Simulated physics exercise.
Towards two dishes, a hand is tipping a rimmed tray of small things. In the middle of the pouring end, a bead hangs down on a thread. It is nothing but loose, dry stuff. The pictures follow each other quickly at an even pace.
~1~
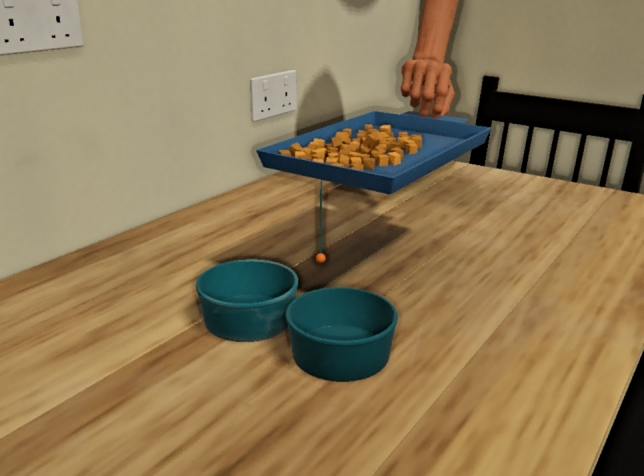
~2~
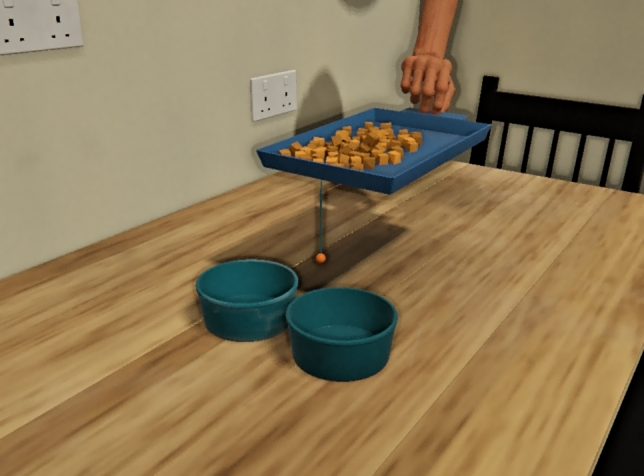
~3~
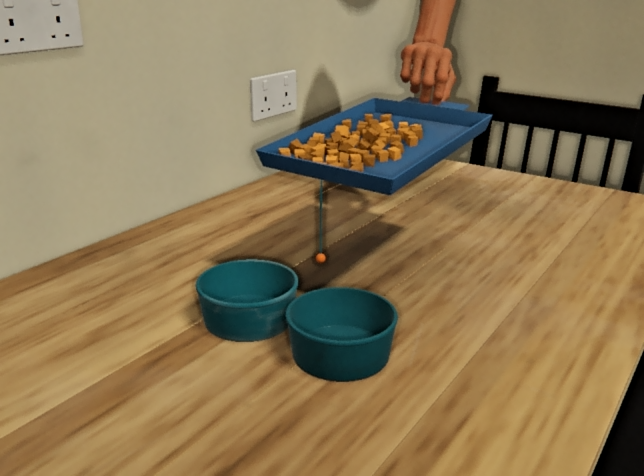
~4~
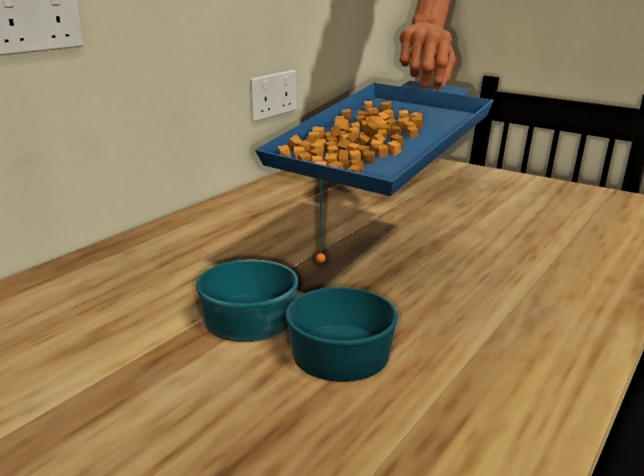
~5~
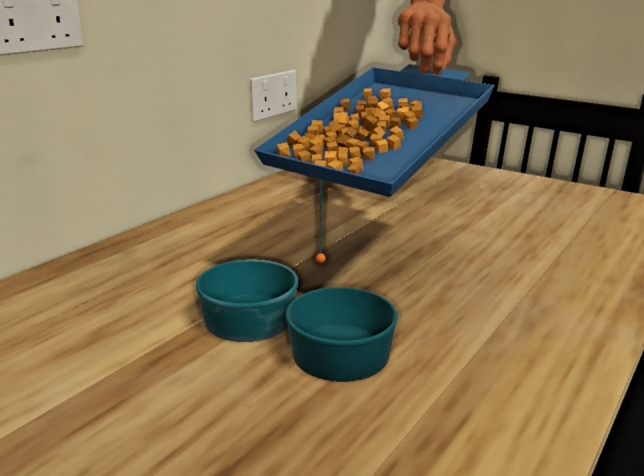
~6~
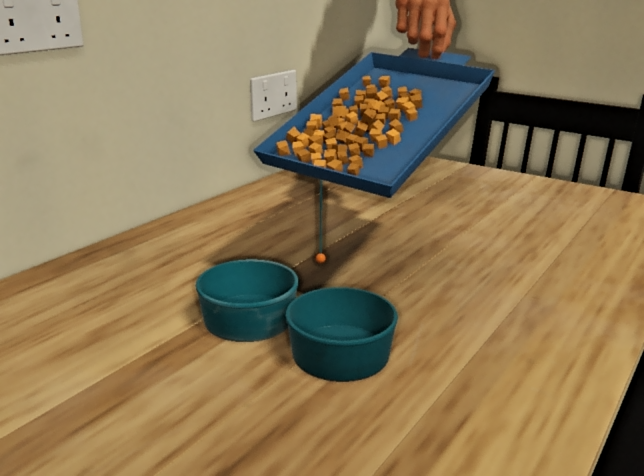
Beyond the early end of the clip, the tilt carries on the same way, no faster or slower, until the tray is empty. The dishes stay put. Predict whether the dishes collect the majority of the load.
They do collect the majority.
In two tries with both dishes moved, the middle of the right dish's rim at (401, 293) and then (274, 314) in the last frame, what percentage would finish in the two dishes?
It comes to roughly 10 per cent in one try and roughly 50 per cent in the next.
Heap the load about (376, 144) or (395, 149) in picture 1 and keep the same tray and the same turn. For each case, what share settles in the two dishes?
Near 80 and 80 percent respectively.
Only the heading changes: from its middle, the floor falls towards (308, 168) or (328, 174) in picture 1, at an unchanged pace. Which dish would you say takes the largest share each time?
Leftward dish at the first place, Leftward dish at the second.
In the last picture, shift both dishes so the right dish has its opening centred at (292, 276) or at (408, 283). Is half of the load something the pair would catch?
With the first shift the pair saves less than a half; with the second, less than a half.
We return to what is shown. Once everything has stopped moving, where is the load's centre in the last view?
The centre comes to rest close to (311, 340).
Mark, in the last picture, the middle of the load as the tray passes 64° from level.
The middle of the pieces sits at roughly (333, 145).
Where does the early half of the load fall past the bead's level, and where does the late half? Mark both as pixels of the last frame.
Roughly at (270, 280) first, and then at (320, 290).
Soon, tray tipped steeply; nearly all on the tray; a stray few in the right dish; a stray few in the air.
A while on, tray tipped past a quarter turn; nearly all on the tray; a stray few in the right dish; a stray few in the air.
Towards the end, tray tipped past a quarter turn; about half in the right dish; about a quarter in the left dish; about a quarter outside both.
Finally, tray tipped past a quarter turn; about half in the right dish; about a quarter in the left dish; about a quarter outside both.
